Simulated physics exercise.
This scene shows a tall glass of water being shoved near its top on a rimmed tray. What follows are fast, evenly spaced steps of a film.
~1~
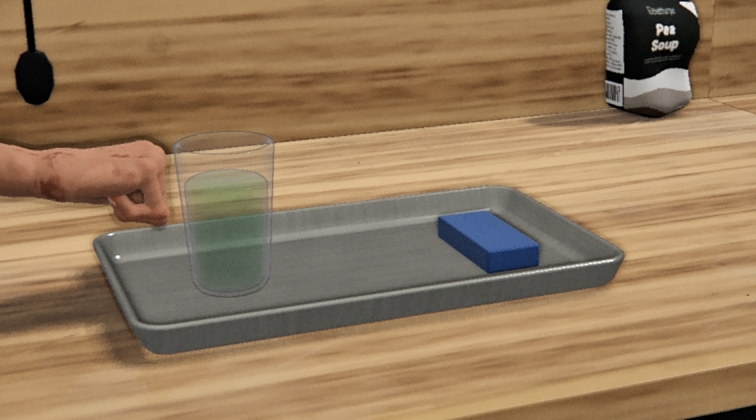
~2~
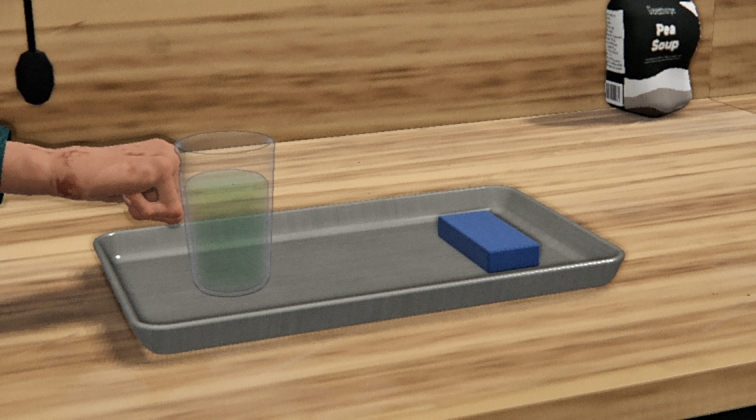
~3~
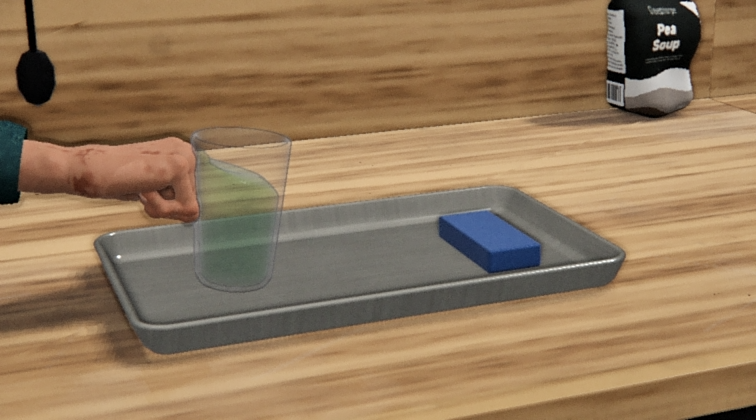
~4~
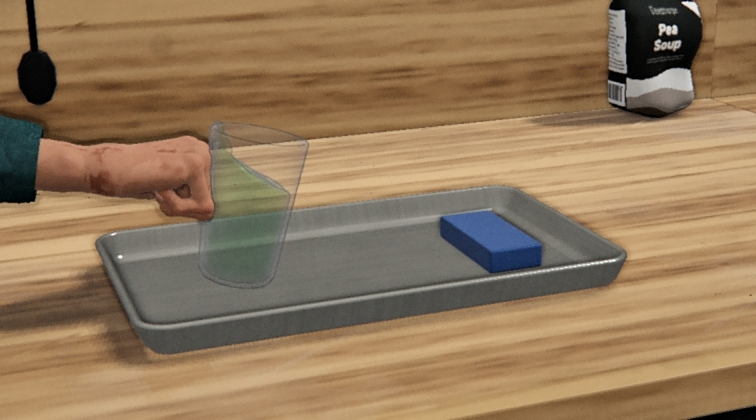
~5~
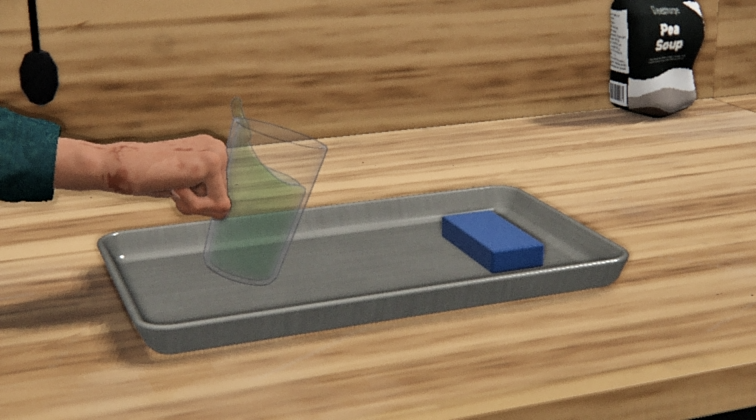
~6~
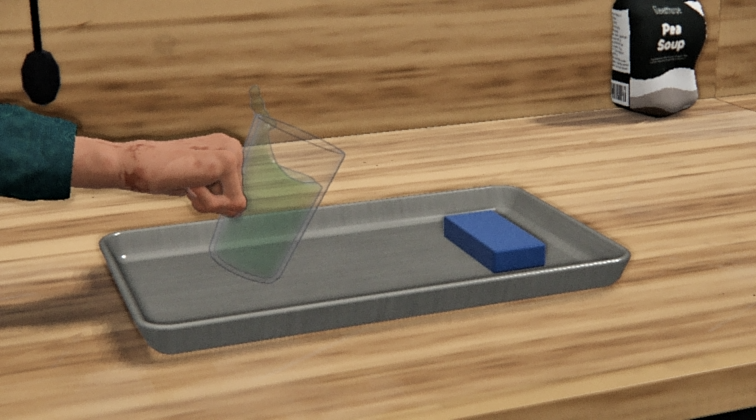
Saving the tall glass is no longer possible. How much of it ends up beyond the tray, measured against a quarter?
Less than a quarter ends up beyond the tray.
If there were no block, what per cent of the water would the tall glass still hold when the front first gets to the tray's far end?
Roughly 55 %, give or take.
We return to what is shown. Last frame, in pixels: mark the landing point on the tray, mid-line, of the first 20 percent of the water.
(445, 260).
A moment on, the tall glass lies on its side and 97 per cent is in the glass, 0 on the tray and 3 above or beyond its rim.
Next, the tall glass lies on its side and 52 per cent is in the glass, 33 on the tray and 15 above or beyond its rim.
Then the tall glass lies on its side and 27 per cent is in the glass, 55 on the tray and 19 above or beyond its rim.
Later the tall glass lies on its side and 14 per cent is in the glass, 73 on the tray and 13 above or beyond its rim.
At rest 87 per cent is held by tray and glass, 13 is off the tray.
